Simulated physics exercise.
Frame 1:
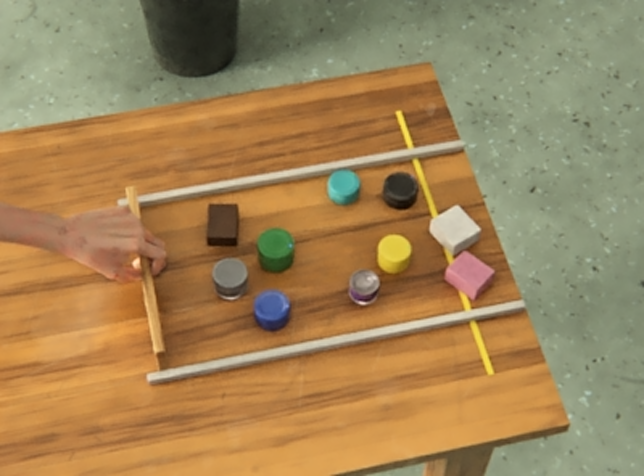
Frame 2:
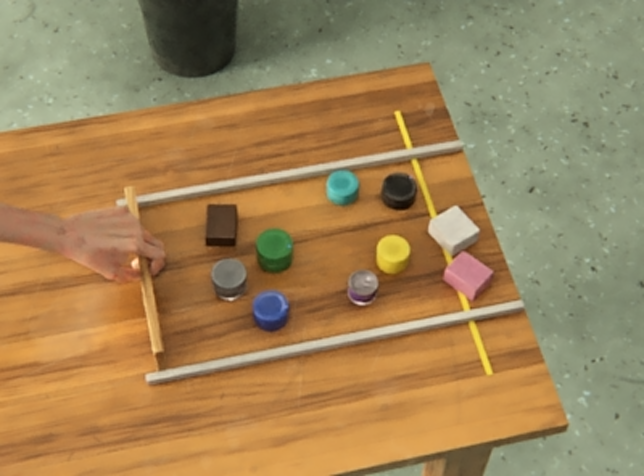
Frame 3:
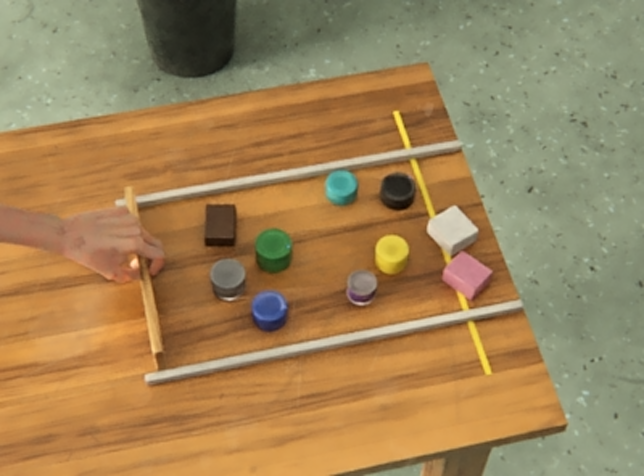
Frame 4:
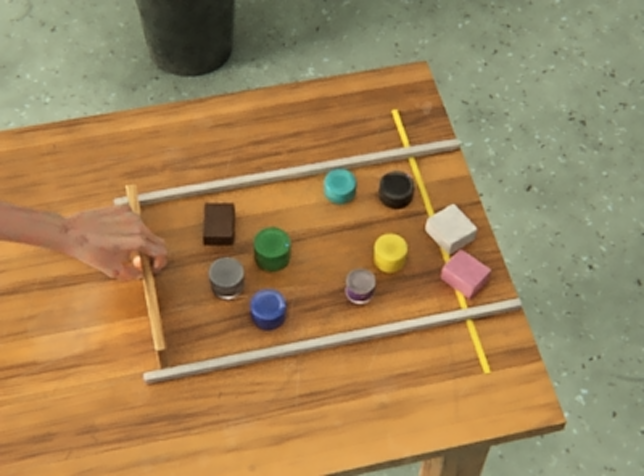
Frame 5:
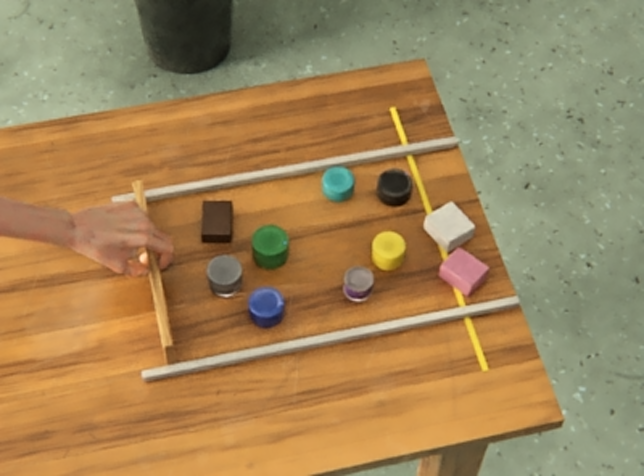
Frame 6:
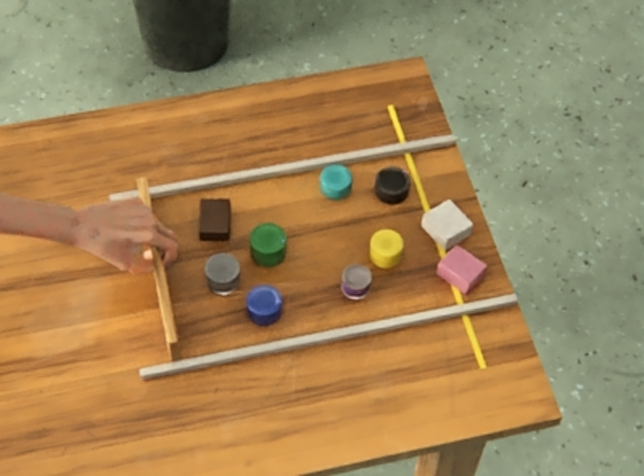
On a wooden table, a hand slides a wooden board slightly right toward scattered small objects.
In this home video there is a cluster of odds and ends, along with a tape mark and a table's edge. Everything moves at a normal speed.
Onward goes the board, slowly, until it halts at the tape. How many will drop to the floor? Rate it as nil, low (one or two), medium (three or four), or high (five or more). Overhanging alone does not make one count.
Low, one or two.
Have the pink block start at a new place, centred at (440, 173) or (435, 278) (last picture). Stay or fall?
One after the other: It ends up falling; it keeps its spot.
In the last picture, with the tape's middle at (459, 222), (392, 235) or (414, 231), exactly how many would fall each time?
6, 0, 0.
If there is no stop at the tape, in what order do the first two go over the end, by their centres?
White block, then pink block.
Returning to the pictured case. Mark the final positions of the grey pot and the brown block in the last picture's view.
You'll find the grey pot at roughly (455, 233) and the brown block at roughly (432, 177).
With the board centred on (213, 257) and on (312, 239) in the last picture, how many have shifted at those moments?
By then 2, and later 6.
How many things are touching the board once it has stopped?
4 in contact.
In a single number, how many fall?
Total count: 2.
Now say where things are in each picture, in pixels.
White block (455, 231); pink block (469, 275); black lid (400, 191); board (147, 276); tape (441, 233), in the first picture.
Pink block (468, 276); green lid (275, 251), in the second picture.
Black lid (398, 191); yellow lid (392, 255), in the third picture.
White block (451, 229); brown block (219, 224), in the fourth picture.
Pink block (464, 272); board (154, 271), in the fifth picture.
White block (447, 225); pink block (462, 270); black lid (393, 186); board (158, 267); tape (433, 227), in the sixth picture.
Soon after, none off yet; white block at rest near (447, 225); pink block at rest near (462, 270); black lid at rest near (393, 186).
Then, none off yet; white block at rest near (447, 225); pink block at rest near (462, 270); black lid moved a little near (404, 186).
By the end, the number that fall off is one or two; fallen, pink block and white block.
